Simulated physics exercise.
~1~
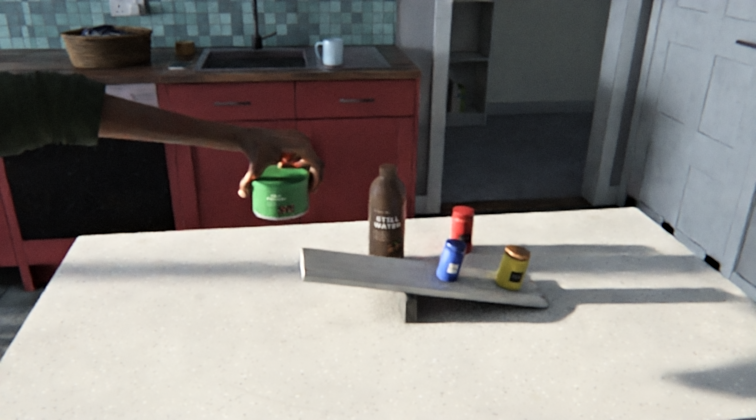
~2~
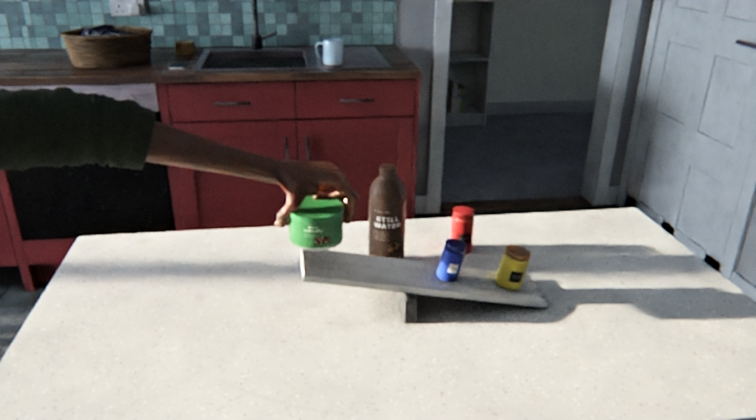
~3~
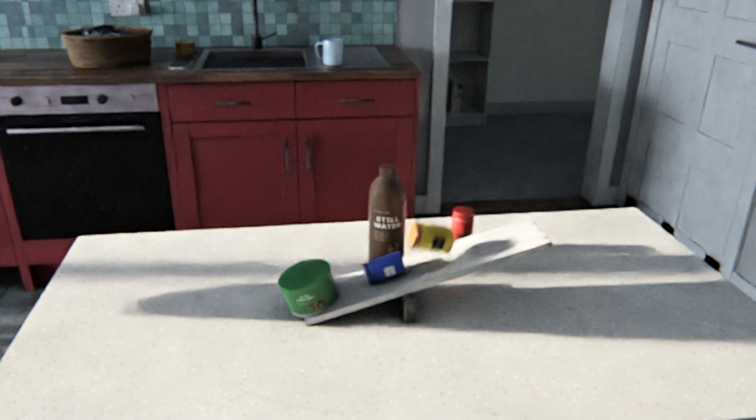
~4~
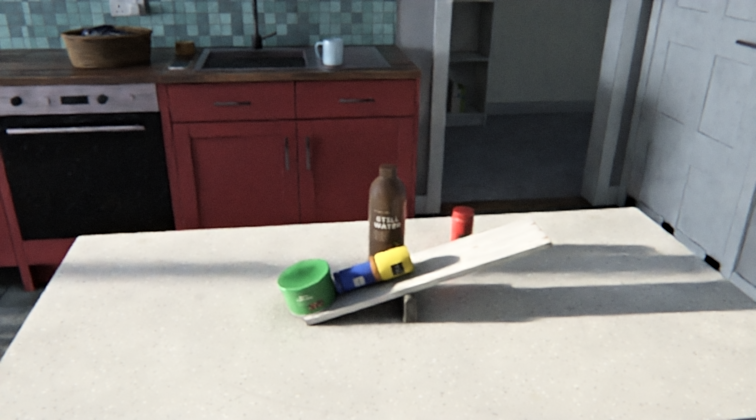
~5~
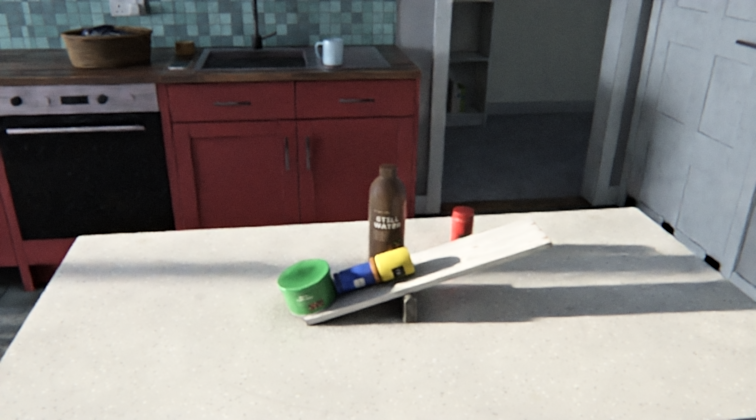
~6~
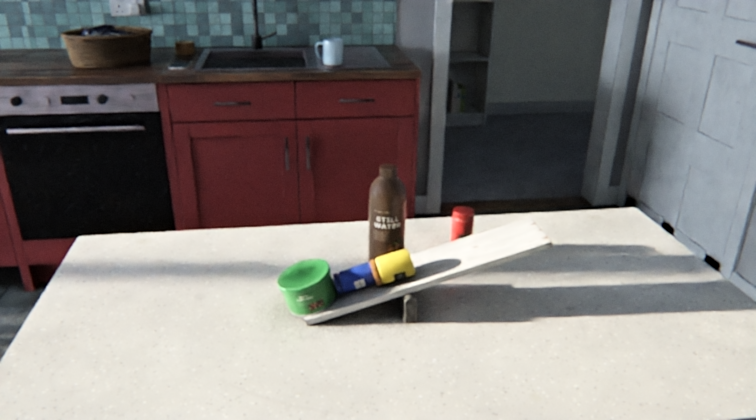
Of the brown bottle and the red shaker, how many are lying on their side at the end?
Neither of them is lying down. The brown bottle and the red shaker both still stand upright behind the plank.
